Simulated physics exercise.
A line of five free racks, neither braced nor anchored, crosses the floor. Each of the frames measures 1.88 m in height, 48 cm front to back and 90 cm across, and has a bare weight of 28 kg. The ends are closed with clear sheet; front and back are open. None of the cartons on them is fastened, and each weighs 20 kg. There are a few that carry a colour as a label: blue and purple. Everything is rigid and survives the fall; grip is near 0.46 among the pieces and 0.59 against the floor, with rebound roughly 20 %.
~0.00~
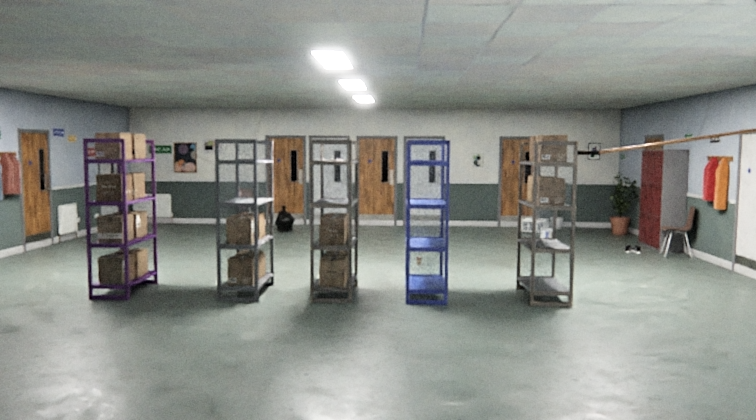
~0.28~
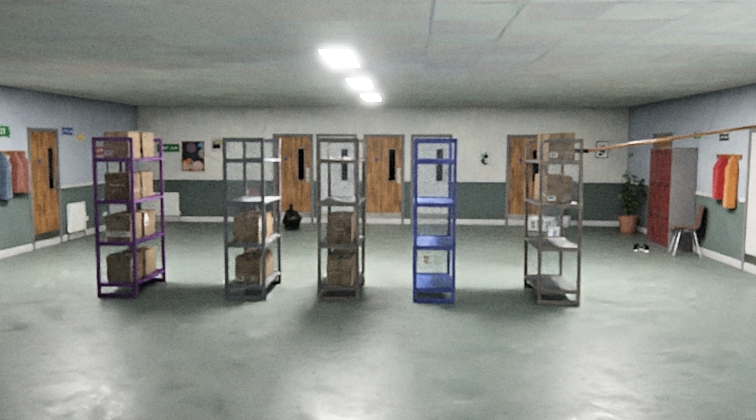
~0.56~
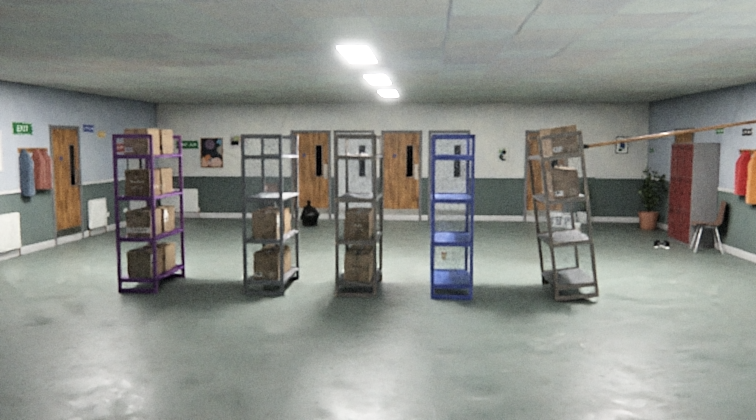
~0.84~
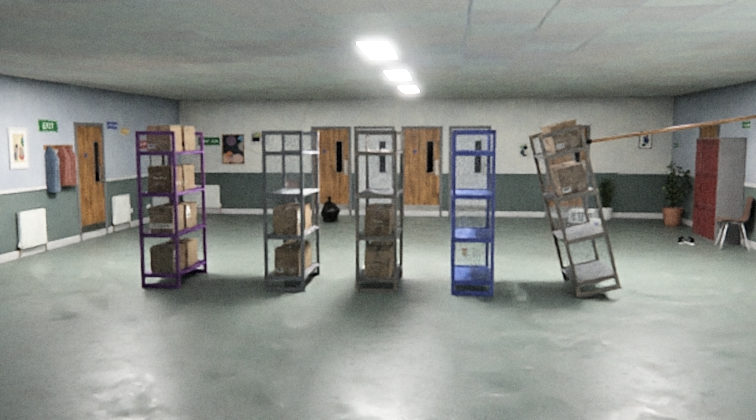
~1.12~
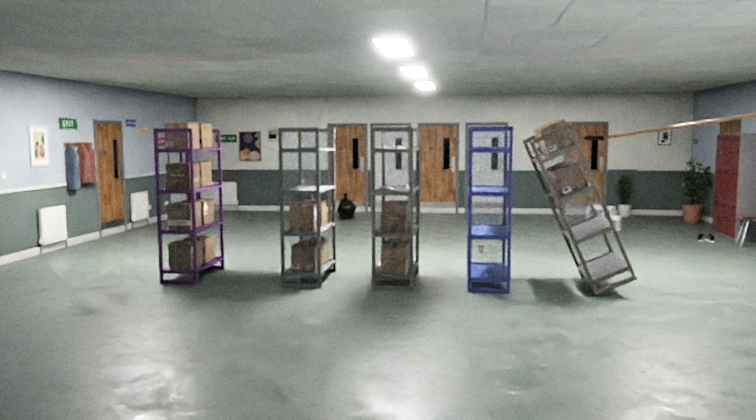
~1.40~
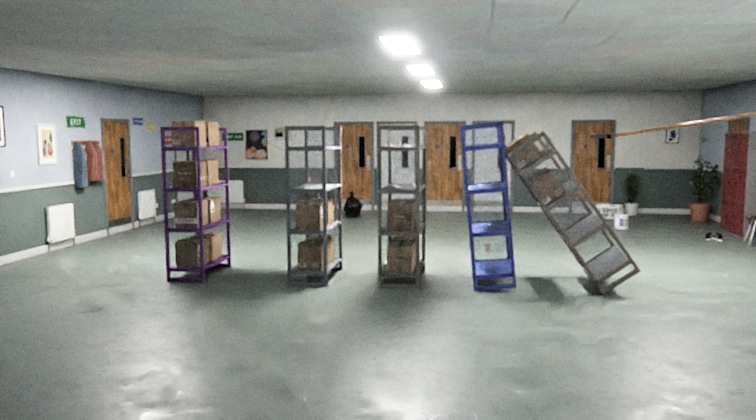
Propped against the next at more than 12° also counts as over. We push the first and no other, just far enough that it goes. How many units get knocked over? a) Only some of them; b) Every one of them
Only some of them.
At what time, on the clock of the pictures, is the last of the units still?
That is at about 3.5 s.
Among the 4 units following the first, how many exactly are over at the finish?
The number is 2.
By 1.60 s, 4 cartons spilt or dropped; 1 of the 4 other units over; blue unit tilted 19°.
By 1.94 s, 4 cartons spilt or dropped; 2 of the 4 other units over; blue unit tilted 31°.
By 2.72 s, 4 cartons spilt or dropped; 2 of the 4 other units over; blue unit tilted 34°.
When it is over (3.7 s), 6 cartons spilt or dropped; 2 of the 4 other units over; blue unit tilted 33°; purple unit unmoved. Two left standing. In pixels of the last frame, middles, blue unit near (440, 206), purple unit near (198, 202).
